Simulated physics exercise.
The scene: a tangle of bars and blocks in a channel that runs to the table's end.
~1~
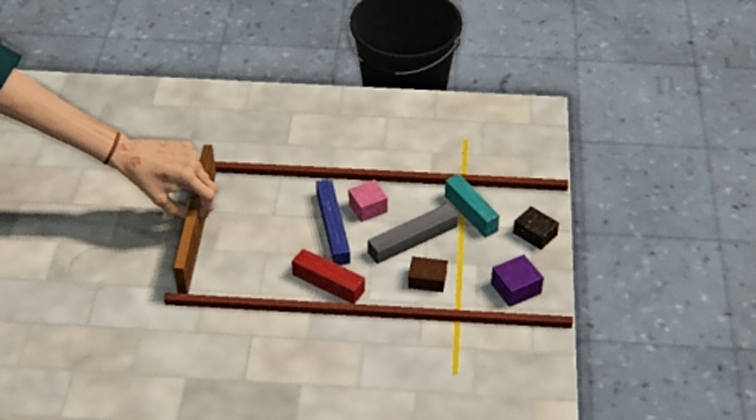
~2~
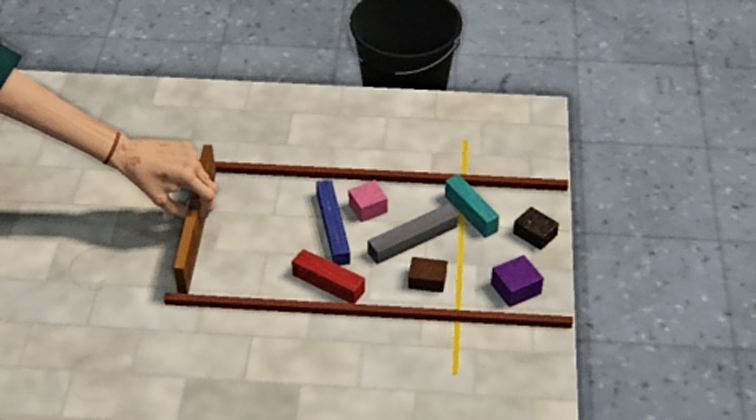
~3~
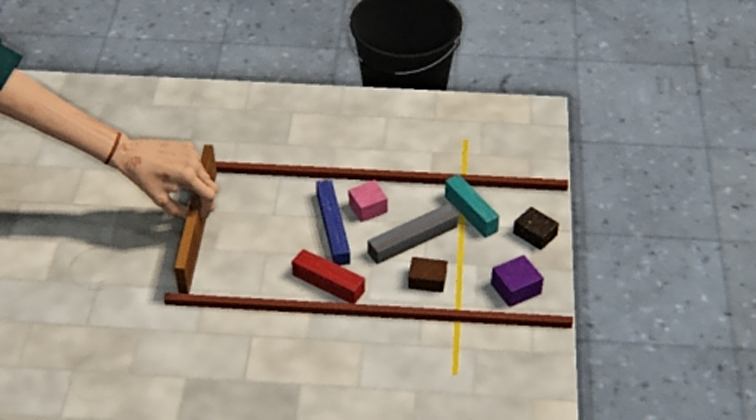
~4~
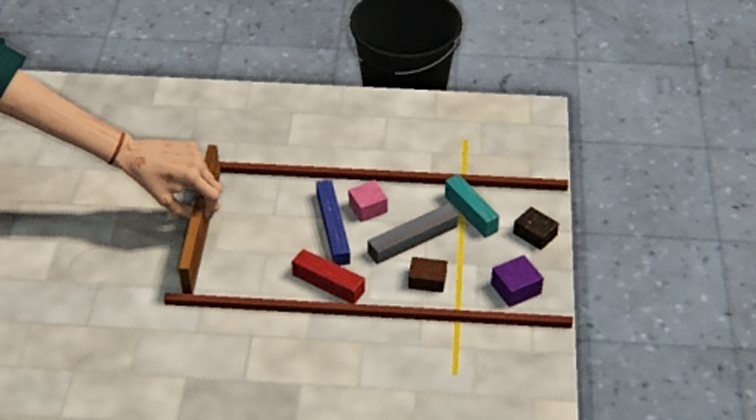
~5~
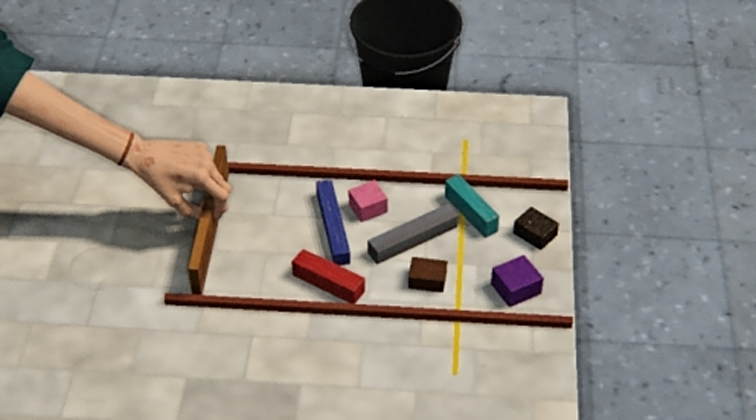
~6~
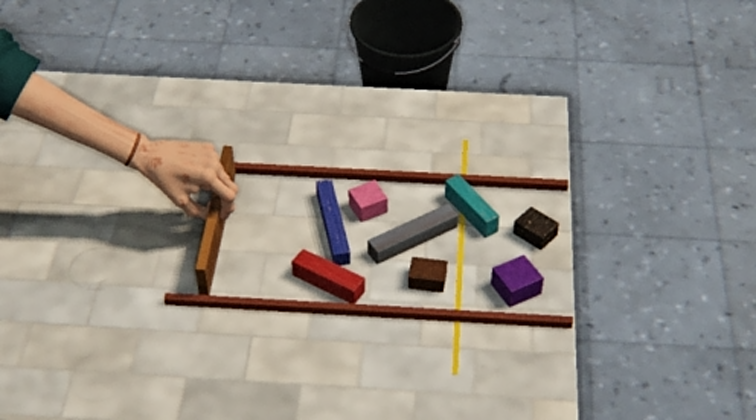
In the video, a hand holds an upright wooden board between two rails on a table, at first still, then slides it slightly right toward scattered colourful bars and blocks, which stay motionless around a yellow tape line.
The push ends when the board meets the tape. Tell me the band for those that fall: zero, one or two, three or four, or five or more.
As it turns out, the number that fall off is zero.
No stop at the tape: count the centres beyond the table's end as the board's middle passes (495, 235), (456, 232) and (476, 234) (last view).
The counts: 2, 0 and 0.
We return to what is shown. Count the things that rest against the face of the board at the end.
2 of them.
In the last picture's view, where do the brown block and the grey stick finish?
Near (514, 277) and (508, 237).
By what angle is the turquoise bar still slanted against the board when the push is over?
Roughly 75° out of line.
A little later, none off yet; black block at rest near (536, 228); purple block at rest near (517, 281); turquoise bar at rest near (472, 206).
When it is over, the number that fall off is zero.
